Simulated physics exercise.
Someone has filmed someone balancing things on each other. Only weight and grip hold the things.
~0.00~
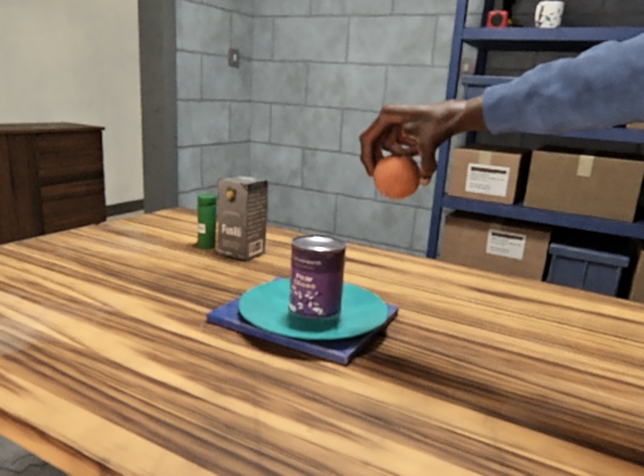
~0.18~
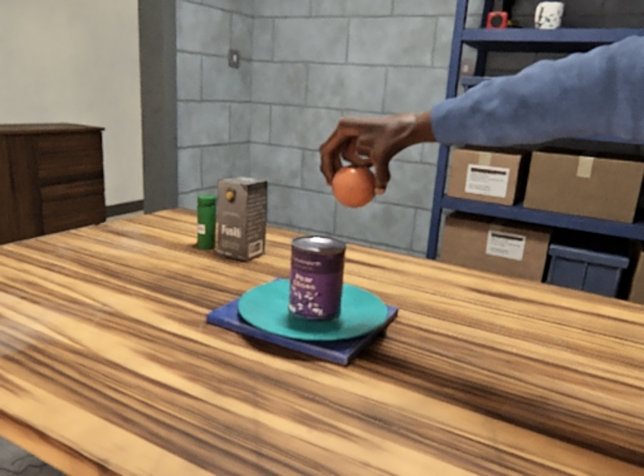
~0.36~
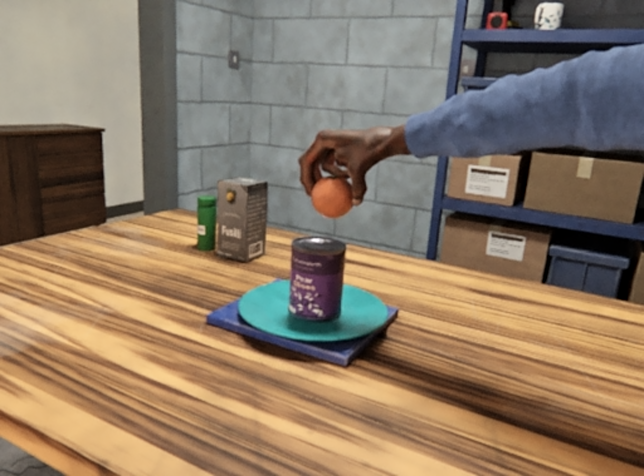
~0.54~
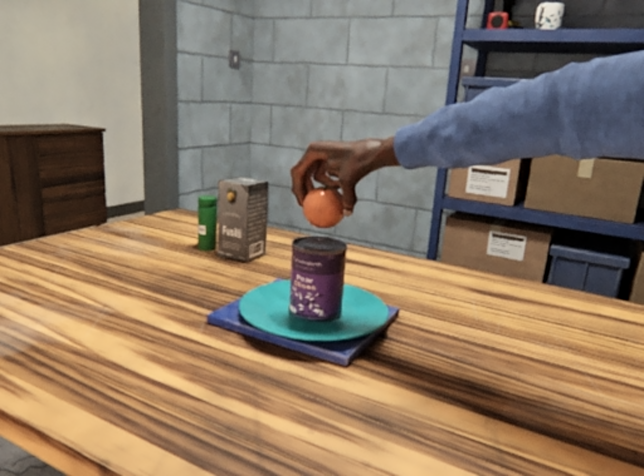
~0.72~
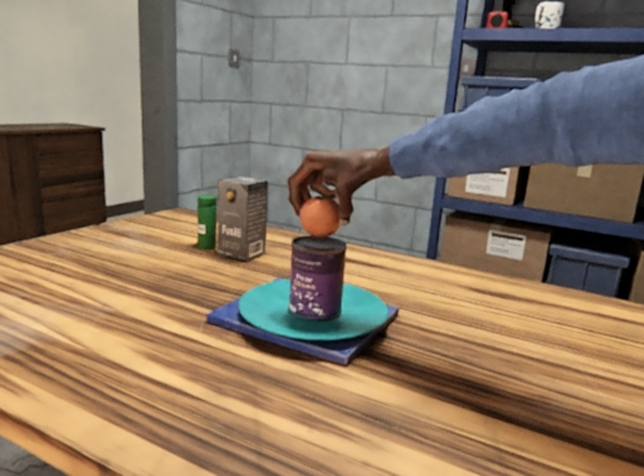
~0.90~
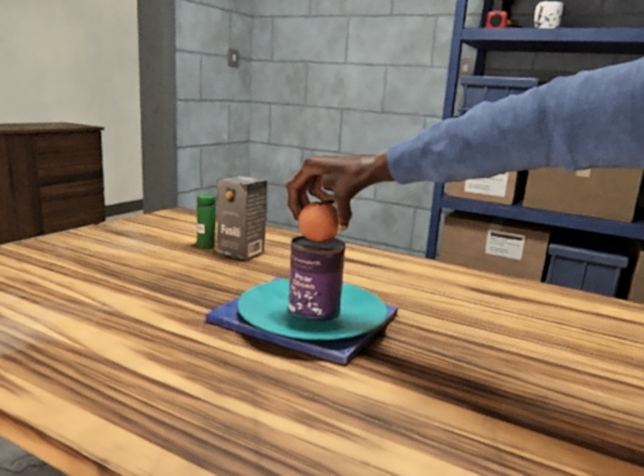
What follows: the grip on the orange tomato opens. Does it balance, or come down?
It holds.
By 1.40 s, all is still.
By 2.40 s, orange tomato resting near (320, 223).
When it is over (4.0 s), all 6 as before. End places, in pixels of the last picture, orange tomato near (320, 223). The pile keeps its balance.
